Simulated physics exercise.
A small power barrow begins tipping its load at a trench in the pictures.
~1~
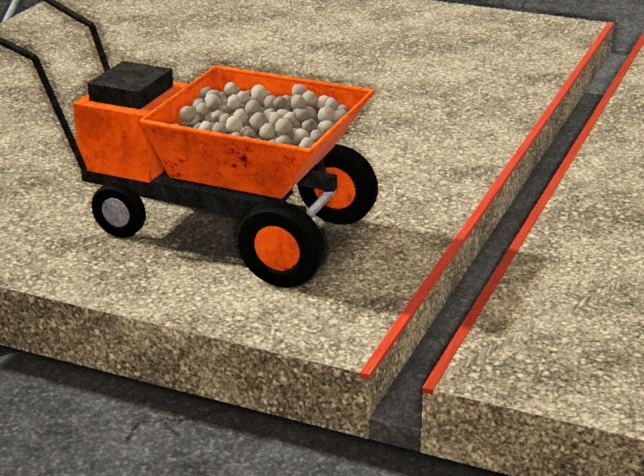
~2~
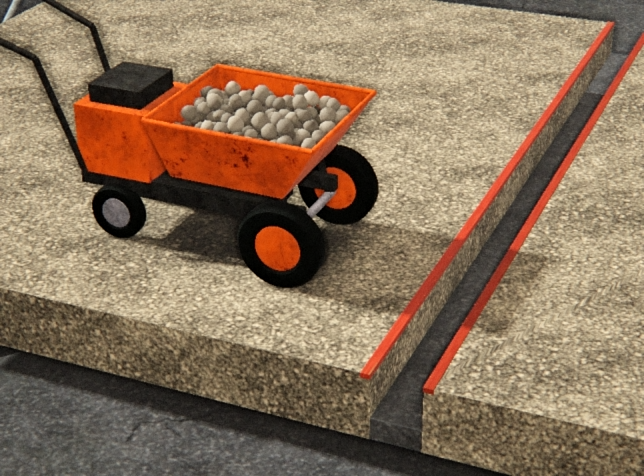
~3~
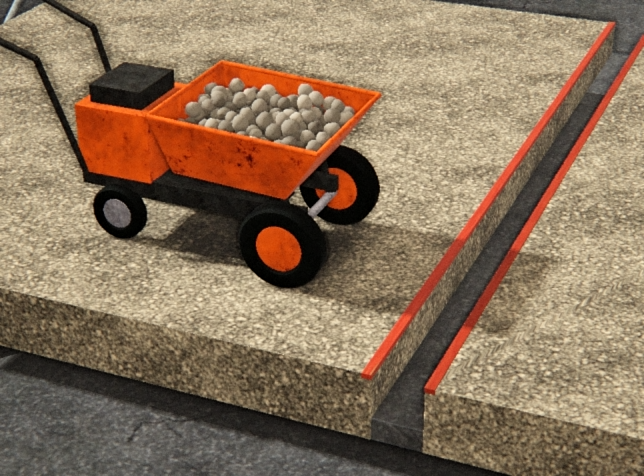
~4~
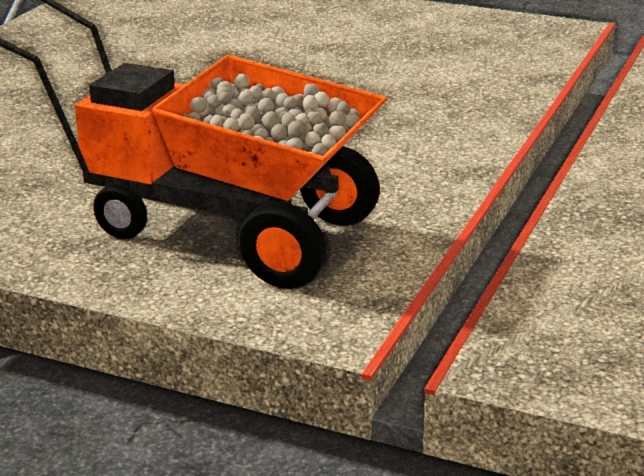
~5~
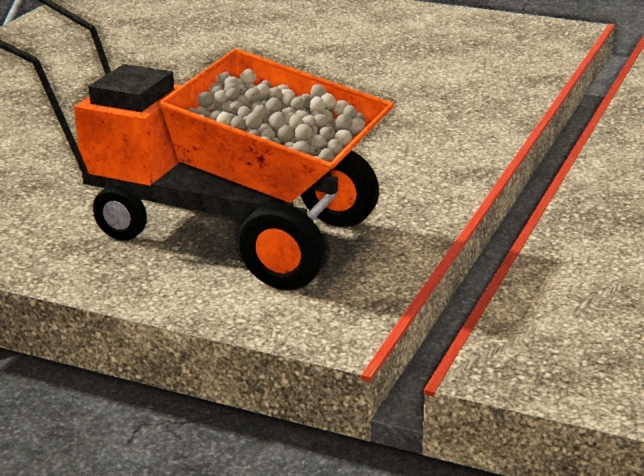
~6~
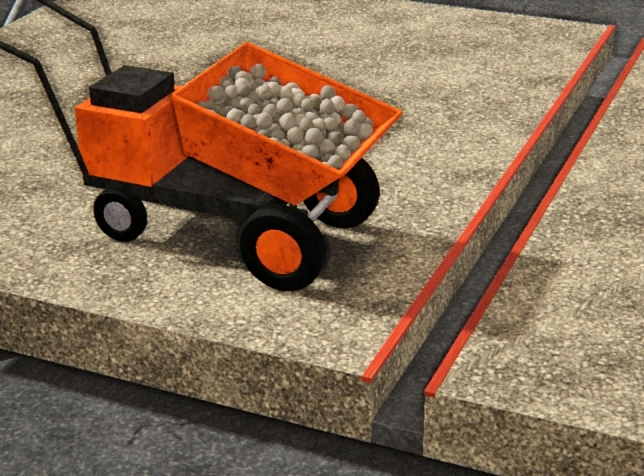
Orange skip of a small power barrow tilting gradually forward to the right, carrying rounded grey pebbles beside a red-edged trench.
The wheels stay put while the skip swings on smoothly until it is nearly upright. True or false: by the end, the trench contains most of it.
True.
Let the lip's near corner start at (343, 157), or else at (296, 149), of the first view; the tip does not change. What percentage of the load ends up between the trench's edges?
In order: 70 % and 60 %.
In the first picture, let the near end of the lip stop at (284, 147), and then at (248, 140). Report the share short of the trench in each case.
Position 1: Near 30 %; position 2: Near 50 %.
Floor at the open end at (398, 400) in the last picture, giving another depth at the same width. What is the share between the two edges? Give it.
I'd guess about 40 %.
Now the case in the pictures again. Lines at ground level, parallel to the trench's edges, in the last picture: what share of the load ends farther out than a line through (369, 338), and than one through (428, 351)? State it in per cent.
Around 90 per cent for the first, and 30 per cent for the second.
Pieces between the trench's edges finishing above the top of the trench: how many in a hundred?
25 per cent or so.
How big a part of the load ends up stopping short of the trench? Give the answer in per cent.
It comes to close to 15 %.
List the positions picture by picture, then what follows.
The first picture shows lip of the skip at (311, 151), level; top of the load at (254, 113), river pebbles; first edge of the trench at (389, 338); far edge at (450, 352), the trench under half as wide as the skip, and about as deep as wide.
The second picture shows lip of the skip at (313, 152), level; top of the load at (256, 112).
The third picture shows lip of the skip at (318, 155), tipped barely; top of the load at (261, 111).
The fourth picture shows lip of the skip at (324, 159), tipped a little; top of the load at (252, 113).
The fifth picture shows lip of the skip at (332, 166), tipped a little; top of the load at (258, 111).
The sixth picture shows lip of the skip at (341, 175), tipped clearly; top of the load at (252, 98); first edge of the trench at (391, 342); far edge at (452, 356).
Soon after the last picture, skip tipped steeply; all in the skip.
A little later, skip tipped right over; most in the skip; a stray few short of the trench; a small part in or heaped over the trench; a stray few falling.
Later still, skip tipped right over; about a quarter in the skip; a small part short of the trench; about half in or heaped over the trench; a small part beyond it.
By the end, skip tipped right over; a small part in the skip; a small part short of the trench; about two thirds in or heaped over the trench; a small part beyond it.
